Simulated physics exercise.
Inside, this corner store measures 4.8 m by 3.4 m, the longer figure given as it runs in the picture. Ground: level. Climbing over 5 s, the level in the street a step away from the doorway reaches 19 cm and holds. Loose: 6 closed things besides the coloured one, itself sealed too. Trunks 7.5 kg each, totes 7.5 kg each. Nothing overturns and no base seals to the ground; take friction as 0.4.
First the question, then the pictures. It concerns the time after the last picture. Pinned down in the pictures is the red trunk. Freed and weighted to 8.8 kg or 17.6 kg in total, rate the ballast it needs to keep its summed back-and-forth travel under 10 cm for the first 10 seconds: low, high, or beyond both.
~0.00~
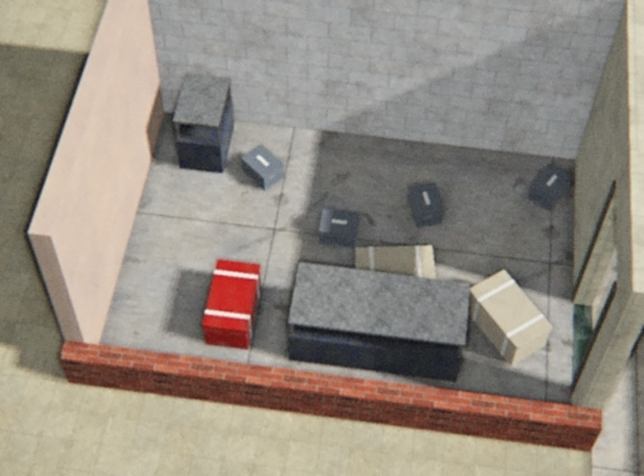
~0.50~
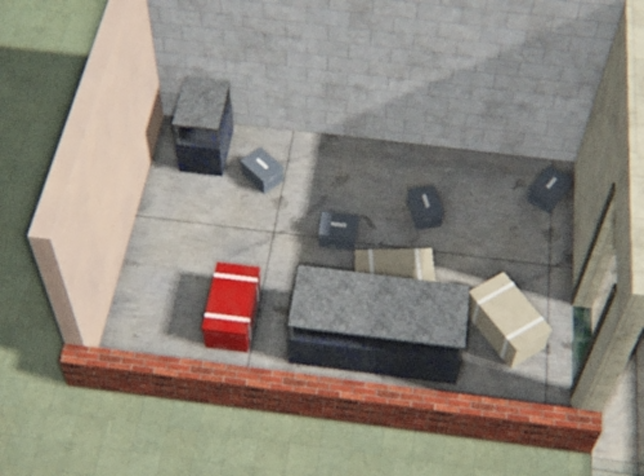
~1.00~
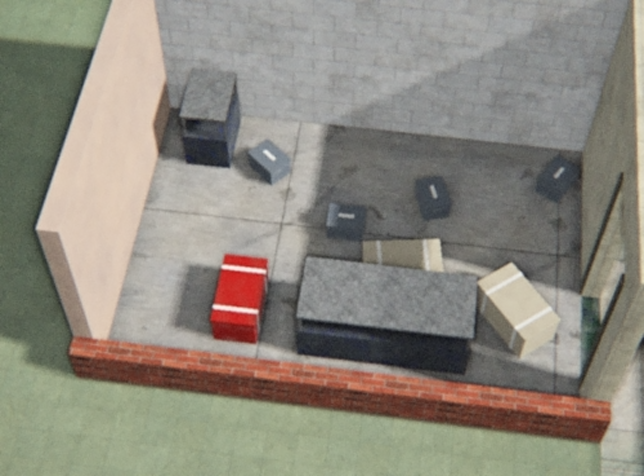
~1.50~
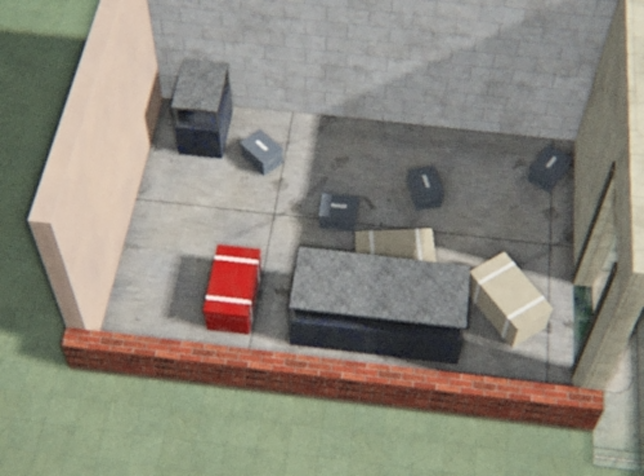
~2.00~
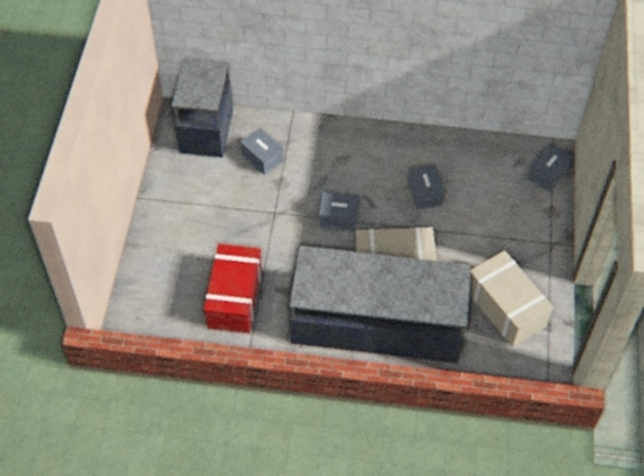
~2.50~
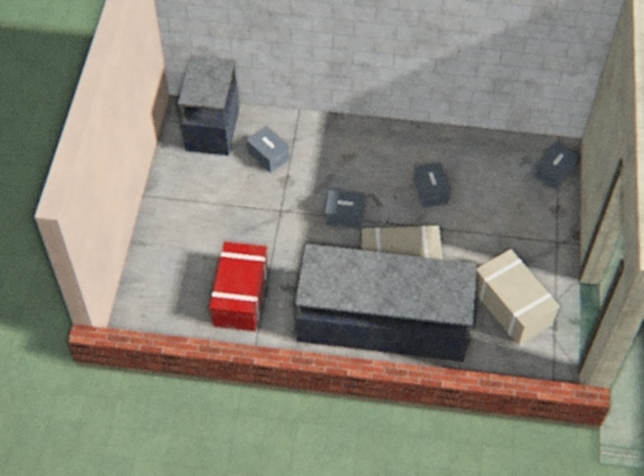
High.
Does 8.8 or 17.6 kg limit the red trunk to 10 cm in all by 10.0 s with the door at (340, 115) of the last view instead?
Result: Neither option suffices.
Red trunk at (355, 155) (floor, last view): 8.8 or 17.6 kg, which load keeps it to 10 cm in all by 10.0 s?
No load works.
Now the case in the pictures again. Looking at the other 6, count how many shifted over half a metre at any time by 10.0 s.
I get 3.
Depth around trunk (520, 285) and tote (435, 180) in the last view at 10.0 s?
Some 8 cm at the first, some 7 cm at the second.
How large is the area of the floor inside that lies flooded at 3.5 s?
I'd estimate close to 1.5 m2.
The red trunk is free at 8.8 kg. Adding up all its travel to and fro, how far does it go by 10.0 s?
Roughly 80 cm.
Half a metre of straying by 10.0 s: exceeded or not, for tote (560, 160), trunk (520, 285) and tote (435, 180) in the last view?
Reading the three in turn gives not surpassed, surpassed and surpassed.
After 3.5 s the red trunk would be 0 cm from its start with 8.8 kg and 0 cm from its start with 17.6 kg; 0 cm of water round it then.
After 4.5 s the red trunk would be 0 cm from its start with 8.8 kg and 0 cm from its start with 17.6 kg; 0 cm of water round it then.
After 7.0 s the red trunk would be 0 cm from its start with 8.8 kg and 0 cm from its start with 17.6 kg; 2 cm of water round it then.
After 10.0 s the red trunk would be 82 cm from its start with 8.8 kg and 0 cm from its start with 17.6 kg; 3 cm of water round it then.
